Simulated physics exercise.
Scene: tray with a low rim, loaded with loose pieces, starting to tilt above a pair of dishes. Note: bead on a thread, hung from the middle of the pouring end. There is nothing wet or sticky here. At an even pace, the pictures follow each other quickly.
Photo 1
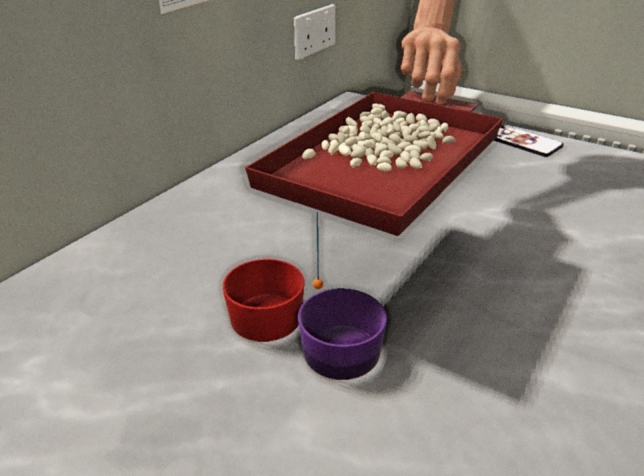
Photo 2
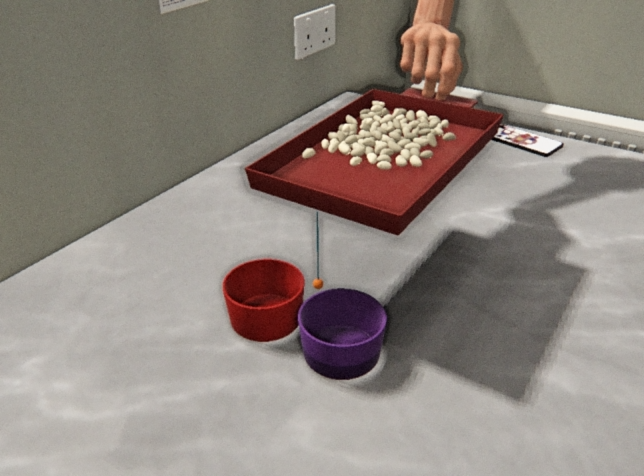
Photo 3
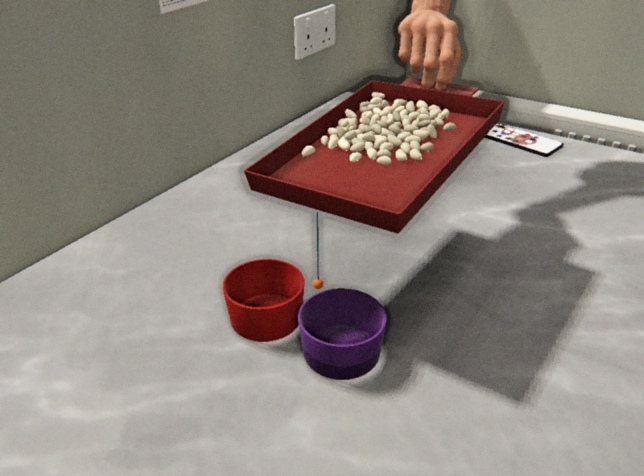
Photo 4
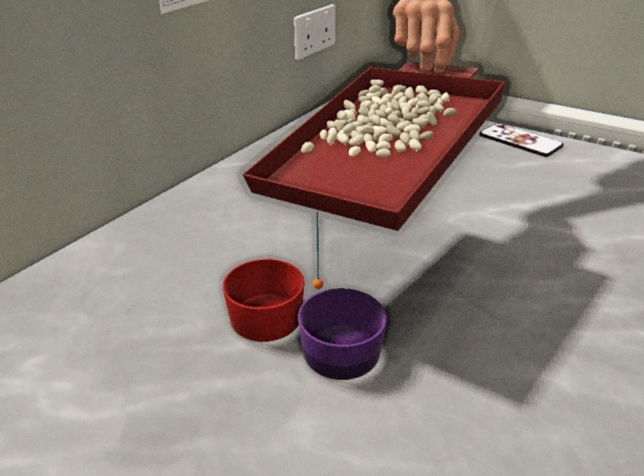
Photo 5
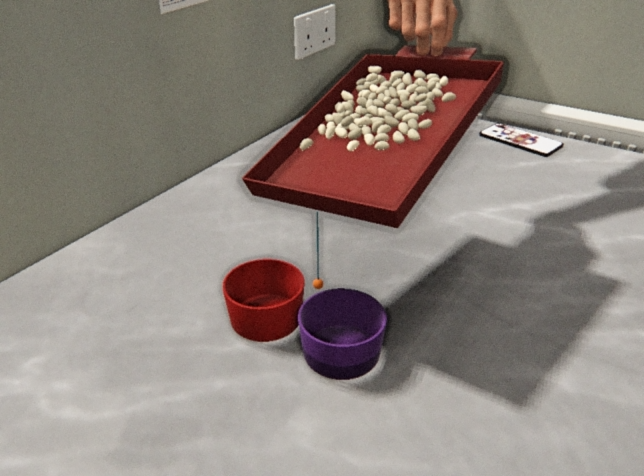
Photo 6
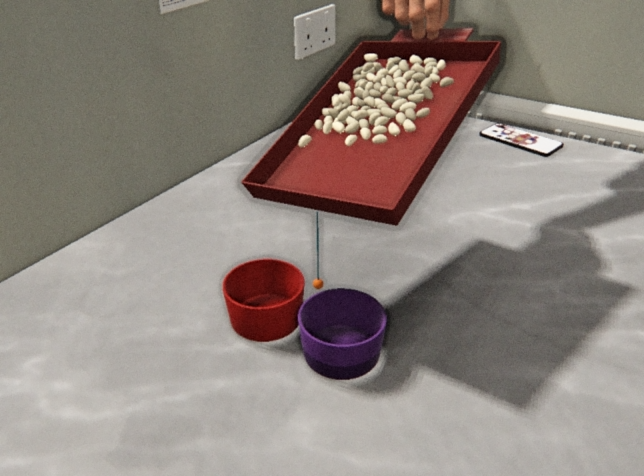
A hand at the far end of a shallow red tray loaded with white beans raises that end steadily, tilting the tray towards the viewer and slightly to the left. Below its near edge, an orange bead hangs on a thread above a grey worktop, by a red dish and a purple one to its right. The view, angled down towards grey walls and a socket, stays still.
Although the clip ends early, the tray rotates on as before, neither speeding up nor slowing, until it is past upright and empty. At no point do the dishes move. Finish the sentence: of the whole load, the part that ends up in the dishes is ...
... more than half.
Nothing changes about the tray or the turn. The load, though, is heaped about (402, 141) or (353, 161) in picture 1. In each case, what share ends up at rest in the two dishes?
Close to 60 in a hundred, then close to 50 in a hundred.
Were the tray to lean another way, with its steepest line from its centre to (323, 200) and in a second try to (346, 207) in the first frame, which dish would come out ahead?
Place one gives the leftmost dish, place two gives the rightmost dish.
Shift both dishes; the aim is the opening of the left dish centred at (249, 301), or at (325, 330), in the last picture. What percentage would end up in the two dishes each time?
First placement: Some 60 %; second placement: Some 0 %.
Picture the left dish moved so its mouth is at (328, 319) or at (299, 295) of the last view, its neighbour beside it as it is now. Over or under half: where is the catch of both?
First try: A minority; second try: A minority.
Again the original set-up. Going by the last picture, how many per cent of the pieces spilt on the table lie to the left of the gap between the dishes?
About 90 percent.
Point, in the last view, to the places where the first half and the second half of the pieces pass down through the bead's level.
Early half: (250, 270); late half: (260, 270).
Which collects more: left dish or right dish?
Observation: The one at left.
Shortly afterwards, tray tipped steeply; all but a few on the tray; only a few in the air.
Next, tray tipped right over; the bulk on the tray; near a quarter in the left dish; a little outside both; only a few in the air.
Some moments later, tray tipped past a quarter turn; the bulk in the left dish; near a quarter outside both.
In the end, tray tipped past a quarter turn; none at all in the right dish; the bulk in the left dish; near a quarter outside both.
